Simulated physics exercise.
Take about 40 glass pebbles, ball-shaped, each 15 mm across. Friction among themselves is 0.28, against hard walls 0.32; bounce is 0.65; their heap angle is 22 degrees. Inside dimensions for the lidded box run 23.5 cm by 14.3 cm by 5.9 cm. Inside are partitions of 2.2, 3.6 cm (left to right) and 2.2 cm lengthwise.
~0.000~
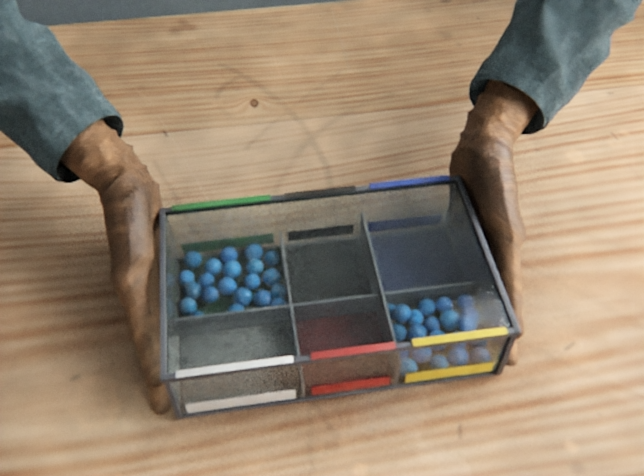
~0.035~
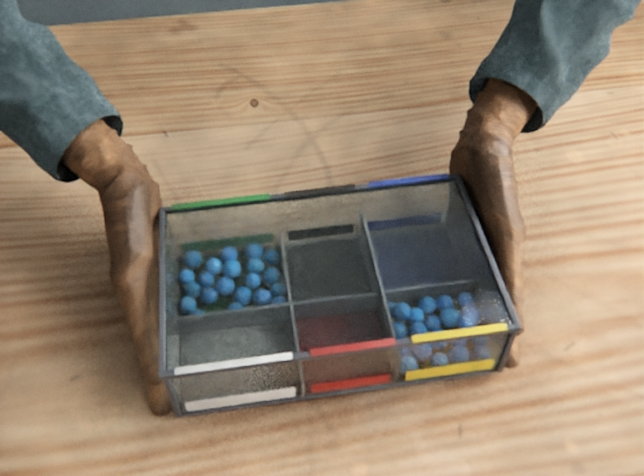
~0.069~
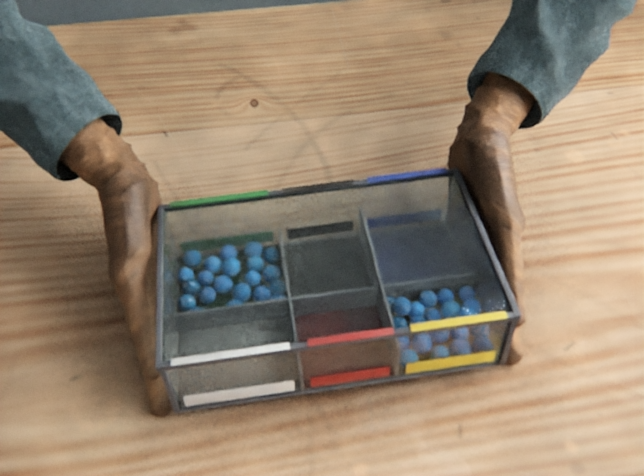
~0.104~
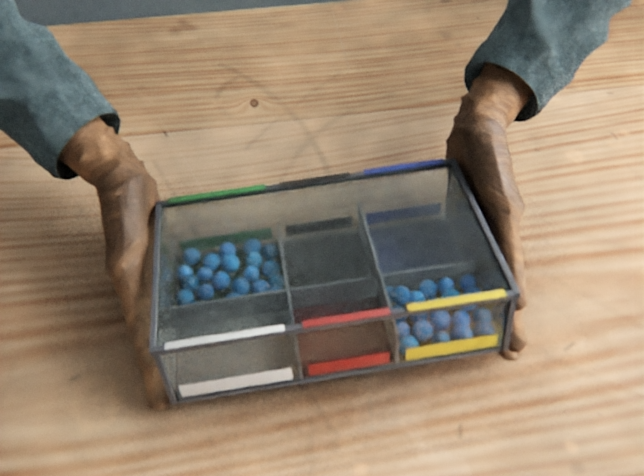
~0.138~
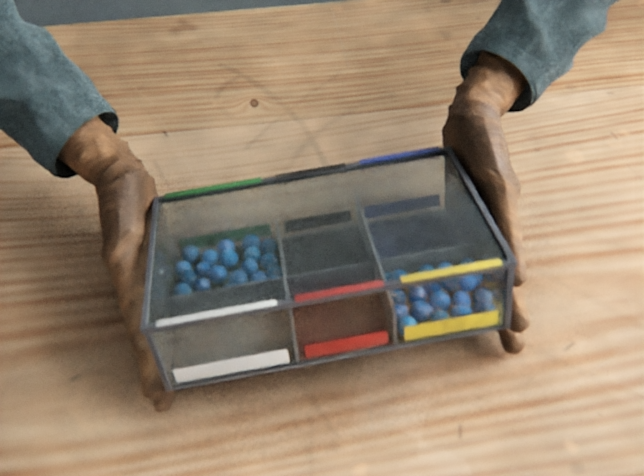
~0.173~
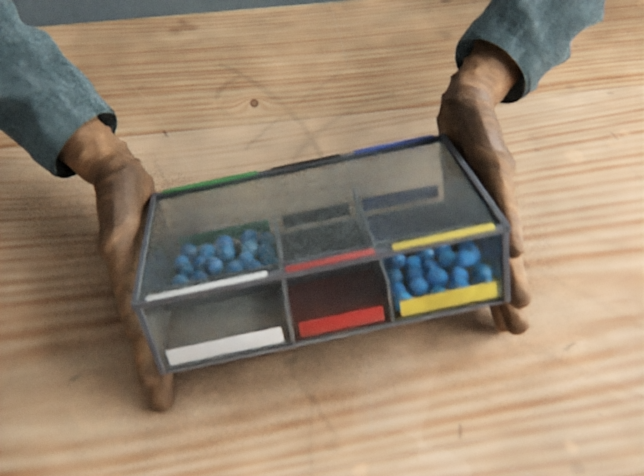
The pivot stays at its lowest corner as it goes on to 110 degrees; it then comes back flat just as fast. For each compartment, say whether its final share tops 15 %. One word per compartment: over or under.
Red under, blue over, green over, yellow under, white under, black under.
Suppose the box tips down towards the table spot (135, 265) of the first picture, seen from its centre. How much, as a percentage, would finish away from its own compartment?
The share would be about 50 percent.
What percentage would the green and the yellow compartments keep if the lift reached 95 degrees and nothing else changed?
With that change you'd see green at 55 % and yellow at 0 %.
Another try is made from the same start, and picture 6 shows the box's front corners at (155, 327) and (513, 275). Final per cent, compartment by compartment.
Red 0; blue 35; green 50; yellow 0; white 0; black 15.
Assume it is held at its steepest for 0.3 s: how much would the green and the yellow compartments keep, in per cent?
Green 60, yellow 0.
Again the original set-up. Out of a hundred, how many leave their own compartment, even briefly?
Close to 50 percent.
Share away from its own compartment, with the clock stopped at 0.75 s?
At that instant it's around 30 per cent.
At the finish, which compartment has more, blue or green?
I'd say the green side has more in it.
After 0.75 s, tilt 110 degrees; blue 20 %, green 50 %, yellow 20 %, black 5 %.
Then, at 1.14 s, tilt 47 degrees; blue 25 %, green 60 %, black 10 %.
After 1.61 s, tilt 0 degrees; blue 25 %, green 65 %, black 10 %.
In the end, at 2.4 s, red 0 %, blue 25 %, green 65 %, yellow 0 %, white 0 %, black 10 %.
